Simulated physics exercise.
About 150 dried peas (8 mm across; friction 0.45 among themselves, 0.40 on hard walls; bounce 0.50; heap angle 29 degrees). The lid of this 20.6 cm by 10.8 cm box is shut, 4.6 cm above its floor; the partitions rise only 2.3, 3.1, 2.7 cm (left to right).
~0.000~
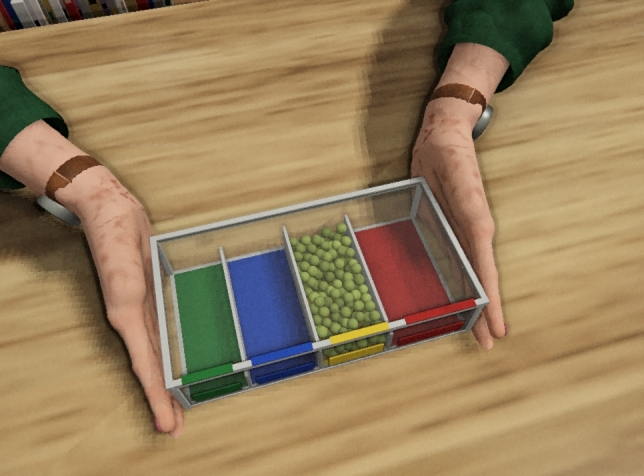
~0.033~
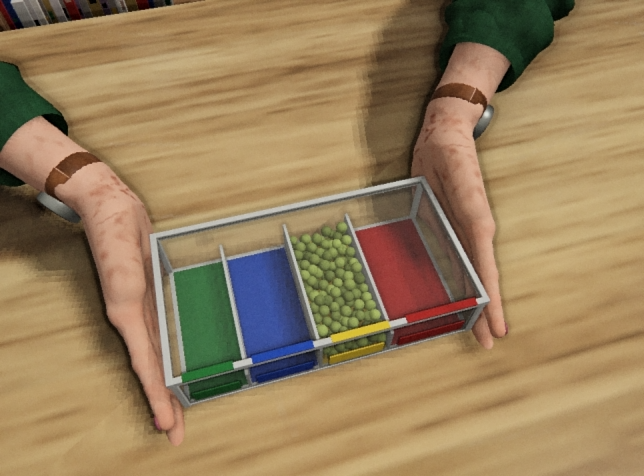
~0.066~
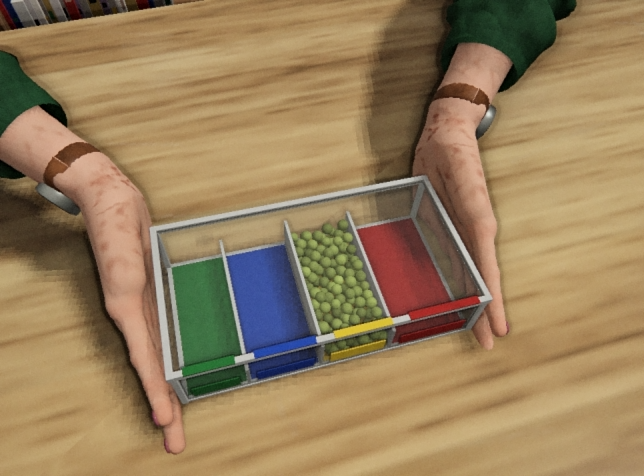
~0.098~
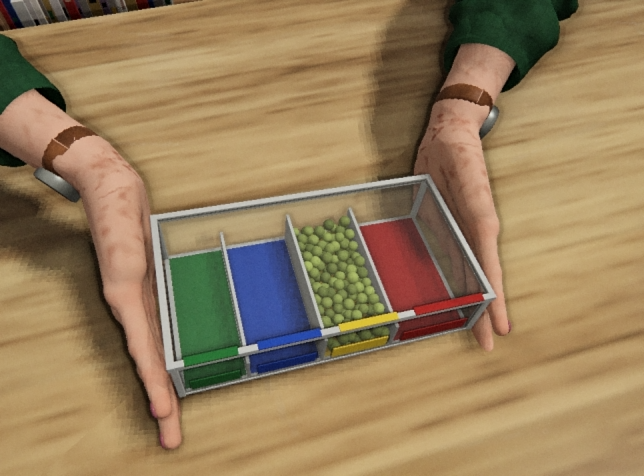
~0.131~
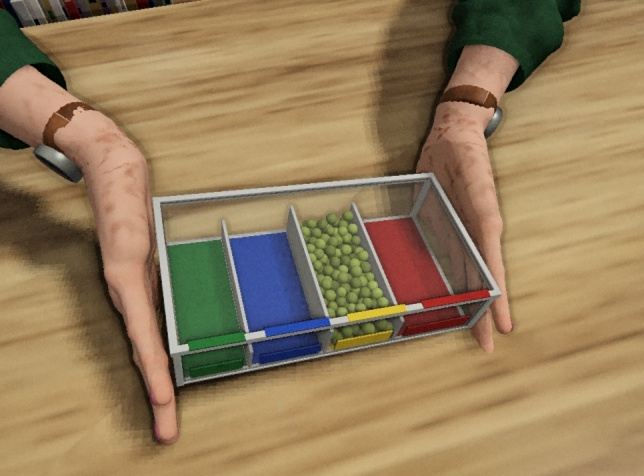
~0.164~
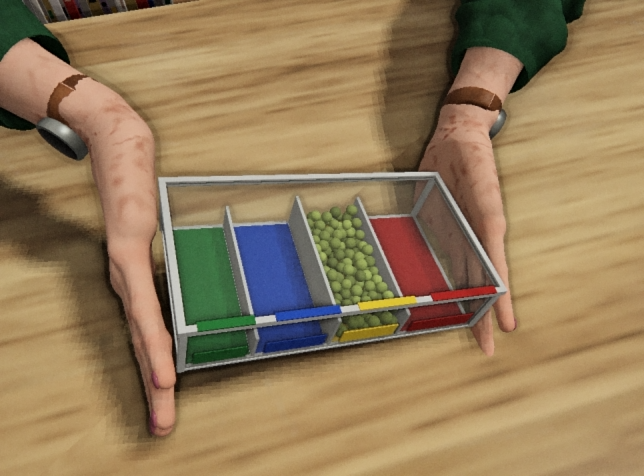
A clear, lidded box tilts between two hands on a pale wooden table, seen from above at an angle, with a row of books at the top left. Its four sections run green, blue, yellow and red from left to right, and green peas fill the yellow one. The hands, in dark green sleeves, gradually raise the box's front edge, more on the left, while the peas stay in their section and the view stays still.
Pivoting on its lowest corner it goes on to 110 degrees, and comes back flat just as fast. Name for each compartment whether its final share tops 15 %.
Red yes, blue no, green no, yellow no.
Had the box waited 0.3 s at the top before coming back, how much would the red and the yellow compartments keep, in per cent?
Red 95; yellow 5.
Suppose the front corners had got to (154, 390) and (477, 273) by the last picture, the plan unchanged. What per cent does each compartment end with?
Red 0; blue 10; green 35; yellow 55.
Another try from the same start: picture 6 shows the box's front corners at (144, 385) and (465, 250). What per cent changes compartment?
In that case some 35 per cent.
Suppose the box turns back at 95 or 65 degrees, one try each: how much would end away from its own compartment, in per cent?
Some 75 and 15 per cent.
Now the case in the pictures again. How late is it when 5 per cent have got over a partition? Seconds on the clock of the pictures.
At about 0.65 s.
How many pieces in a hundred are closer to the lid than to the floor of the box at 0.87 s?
Roughly 80 per cent.
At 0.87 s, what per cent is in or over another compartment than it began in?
About 50 per cent.
After 0.87 s, tilt 110 degrees; red 50 %, yellow 50 %.
After 1.33 s, tilt 50 degrees; red 95 %, yellow 5 %.
Then, at 1.87 s, tilt 0 degrees; red 95 %, yellow 5 %.
At rest (2.4 s), red 95 %, blue 0 %, green 0 %, yellow 5 %.
